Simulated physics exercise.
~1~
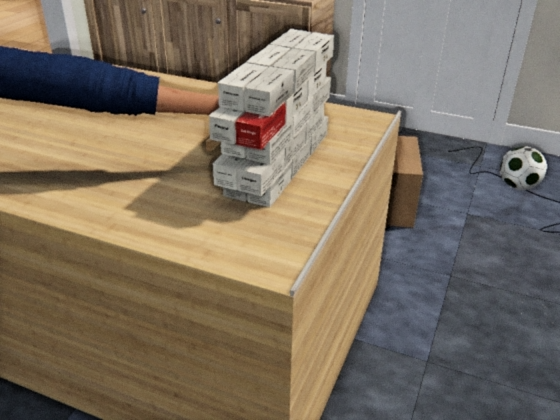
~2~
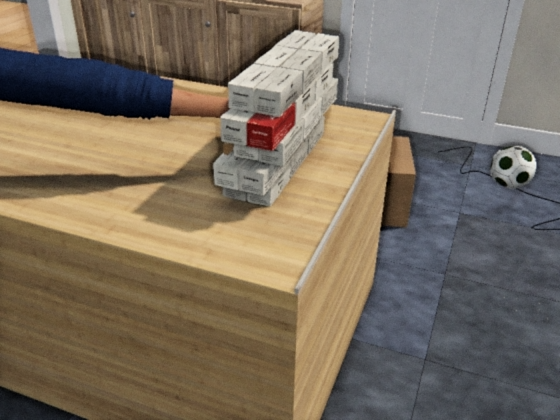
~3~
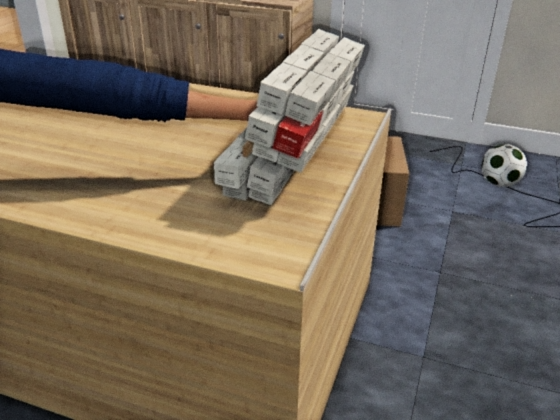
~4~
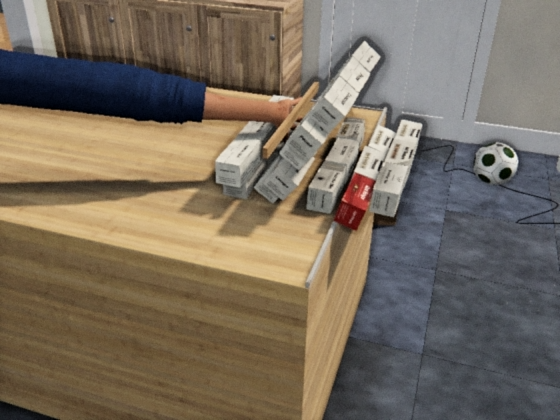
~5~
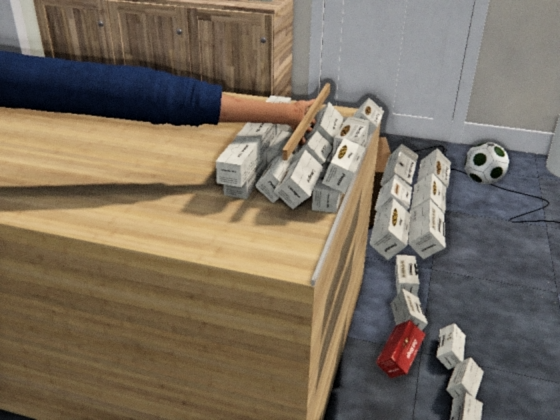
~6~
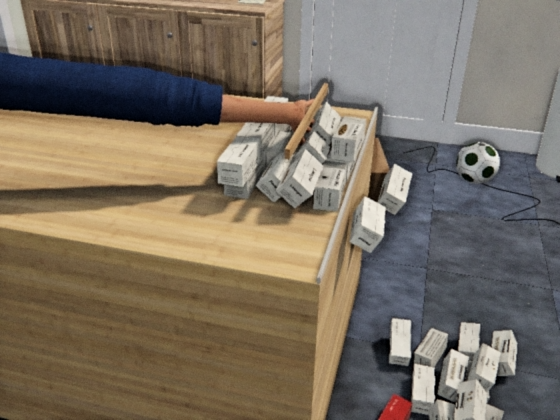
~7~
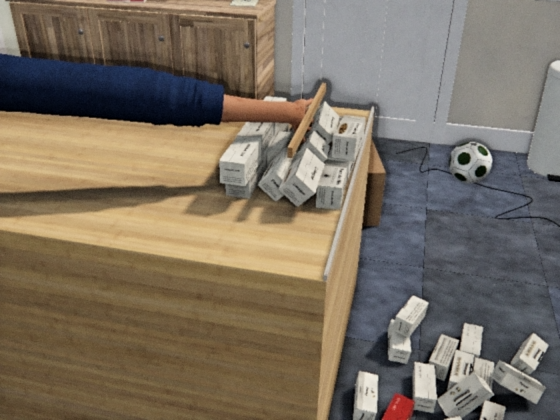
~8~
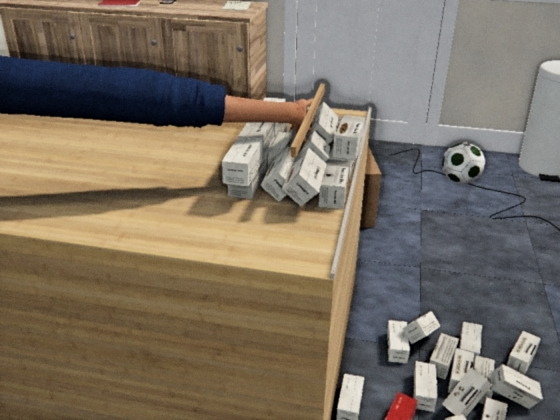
Hand pushing stacked white packets and one red across a wooden bench, many toppling to the floor, others left leaning at the edge.
